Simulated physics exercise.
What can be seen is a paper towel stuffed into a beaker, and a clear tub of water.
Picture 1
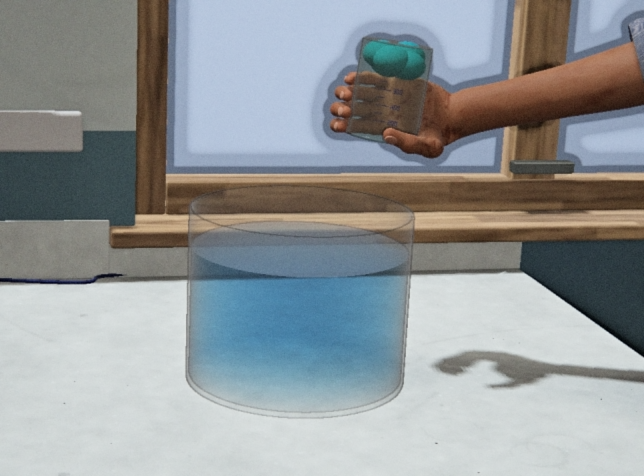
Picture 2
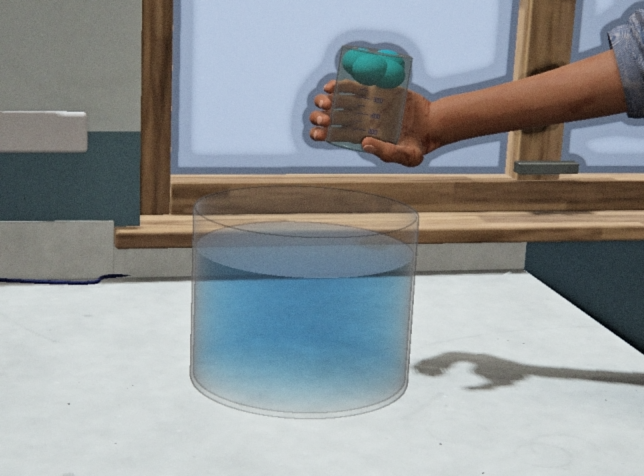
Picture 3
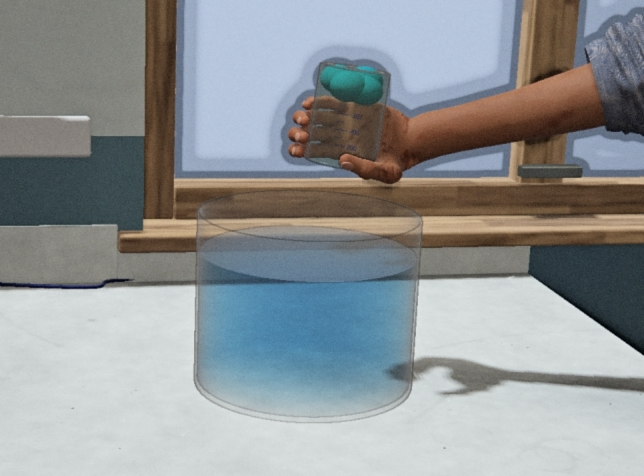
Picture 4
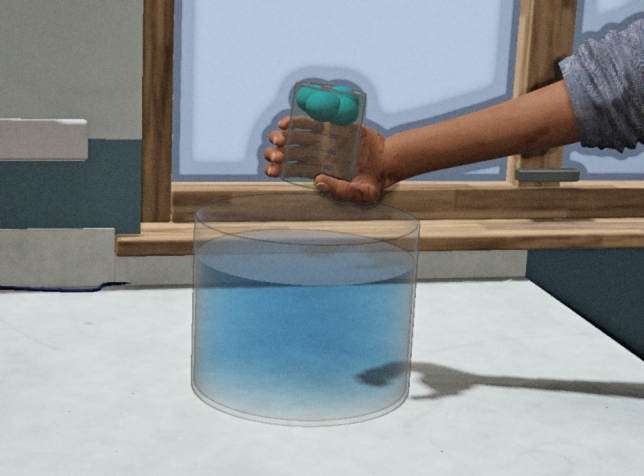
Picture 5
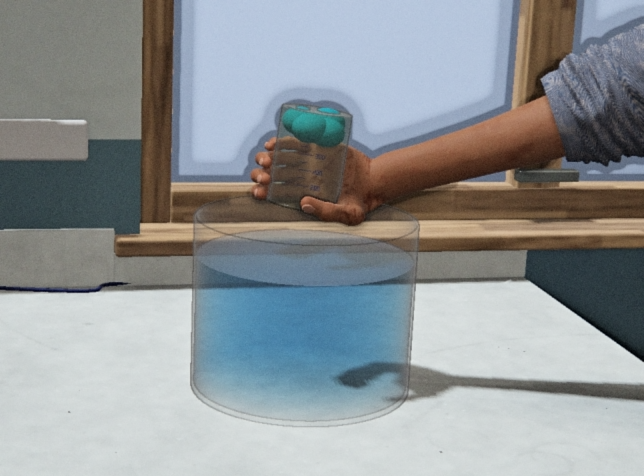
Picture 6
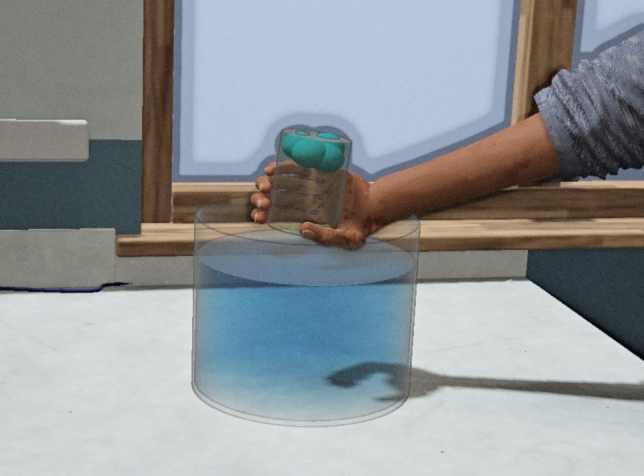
A hand holding an upside-down beaker with bunched teal material inside, moving left and lowering it over a clear tub of water.
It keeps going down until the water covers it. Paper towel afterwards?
Dry.
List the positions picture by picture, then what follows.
In the first frame, beaker (390, 92) mouth down; above the clear tub.
In the second frame, beaker (369, 101) mouth down; paper towel (375, 66); coming down.
In the third frame, beaker (347, 117) mouth down; lower.
In the fourth frame, beaker (323, 138) mouth down; paper towel (329, 103); lower still.
In the fifth frame, beaker (310, 159) mouth down; close to the surface.
In the sixth frame, beaker (309, 184) mouth down; paper towel (315, 150); just over the surface.
A moment on, the beaker enters the water.
Further on, air is trapped inside and holds the level down.
When it is over, the beaker is under, still full of air, and the paper towel is dry.
